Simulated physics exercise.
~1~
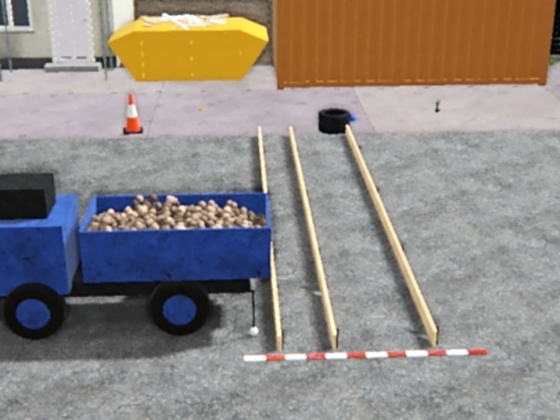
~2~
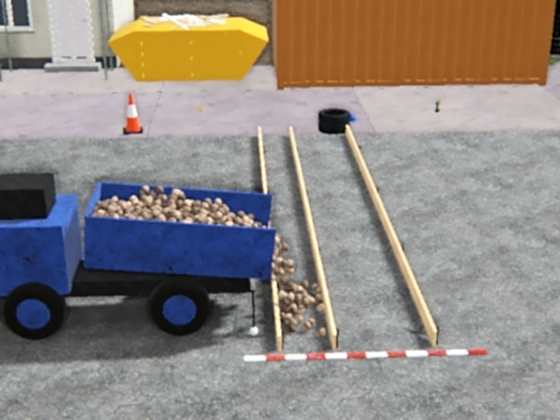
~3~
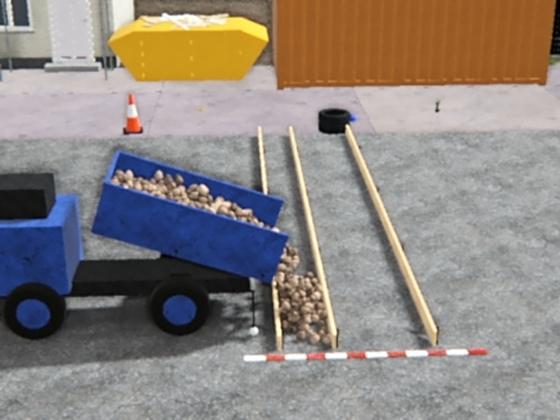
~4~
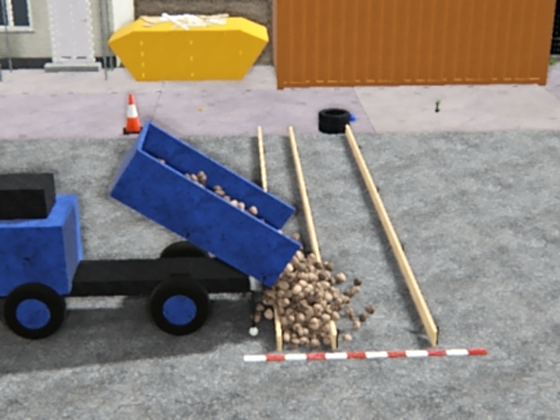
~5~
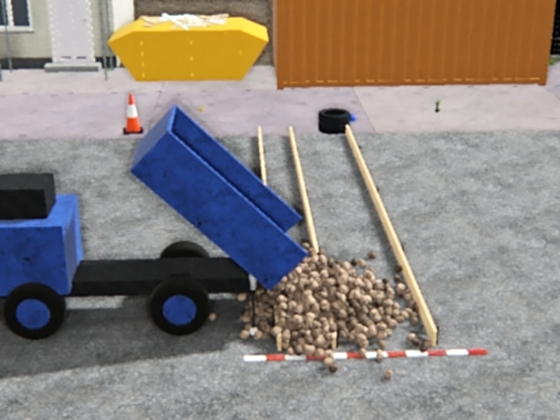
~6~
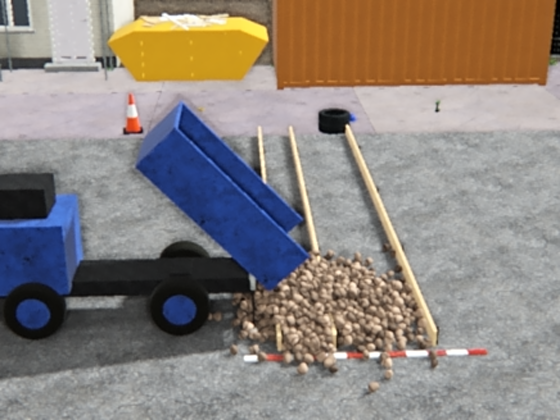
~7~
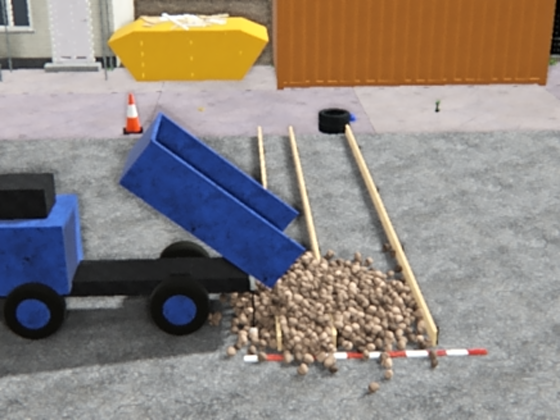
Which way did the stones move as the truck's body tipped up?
The stones moved to the right, sliding out of the body and spreading across the planks.
